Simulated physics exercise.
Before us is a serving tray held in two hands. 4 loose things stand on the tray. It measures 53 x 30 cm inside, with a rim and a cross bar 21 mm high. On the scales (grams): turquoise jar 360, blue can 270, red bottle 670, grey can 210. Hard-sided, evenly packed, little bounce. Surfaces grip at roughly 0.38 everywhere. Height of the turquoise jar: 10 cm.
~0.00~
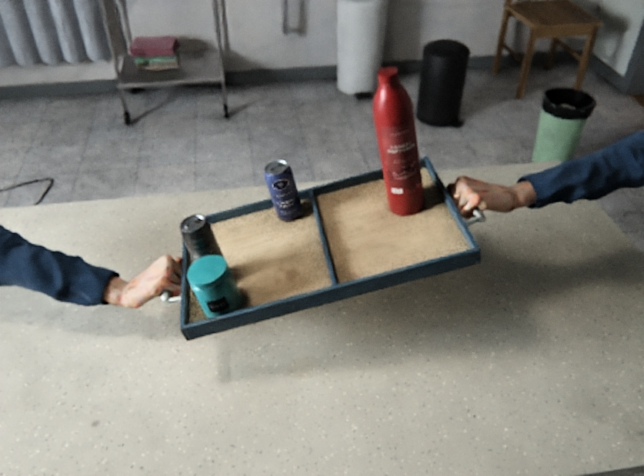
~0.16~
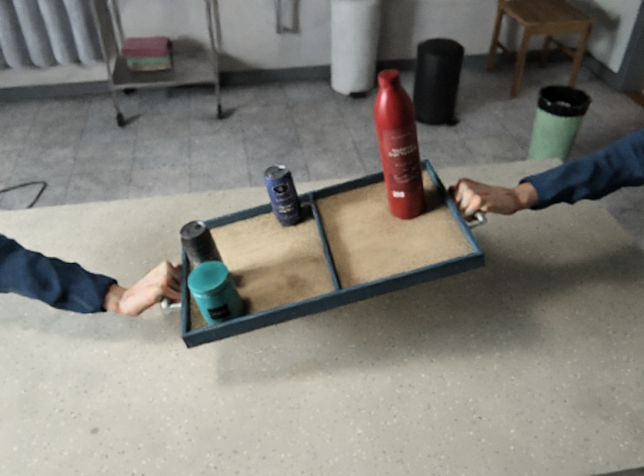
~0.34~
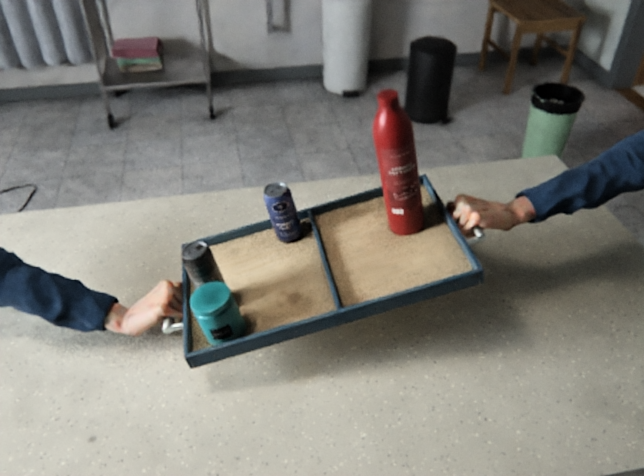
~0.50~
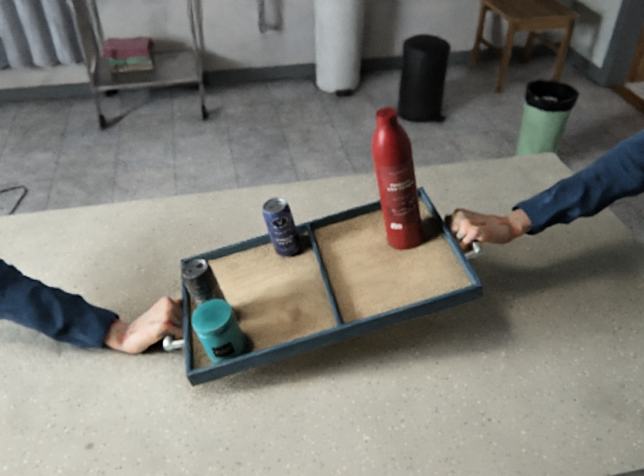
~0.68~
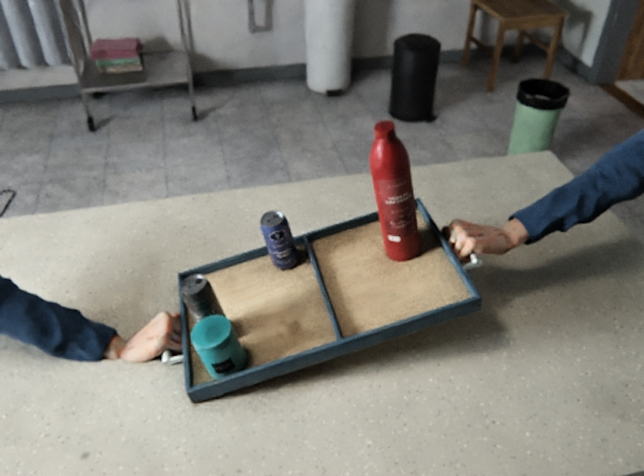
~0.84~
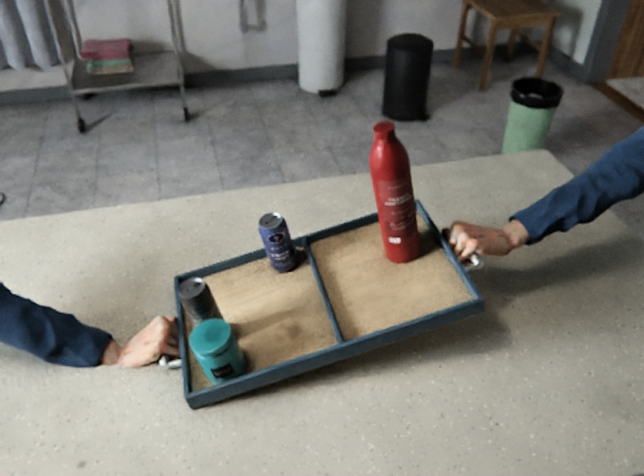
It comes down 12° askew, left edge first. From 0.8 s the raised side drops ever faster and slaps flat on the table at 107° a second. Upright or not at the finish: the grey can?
The grey can is still upright.
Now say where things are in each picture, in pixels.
In the first frame, left edge 12 cm above the table; grey can (206, 253); turquoise jar (215, 288).
In the second frame, left edge 11 cm above the table; red bottle (399, 147); turquoise jar (216, 294).
In the third frame, left edge 7 cm above the table; blue can (283, 213); red bottle (398, 165).
In the fourth frame, left edge 3 cm above the table; turquoise jar (220, 332); blue can (282, 228).
In the fifth frame, left edge on the table, tray at 12°; red bottle (394, 193); turquoise jar (219, 348).
In the sixth frame, left edge on the table, tray at 12°; grey can (205, 315); blue can (278, 243).
After 1.04 s, tray flat on the table; red bottle 13° off its base.
After 1.34 s, tray flat on the table; red bottle 8° off its base.
After 2.24 s, tray flat on the table; red bottle 3° off its base.
In the end (3.0 s), all 4 under 5 cm from the start. In the last view, grey can near (216, 317).
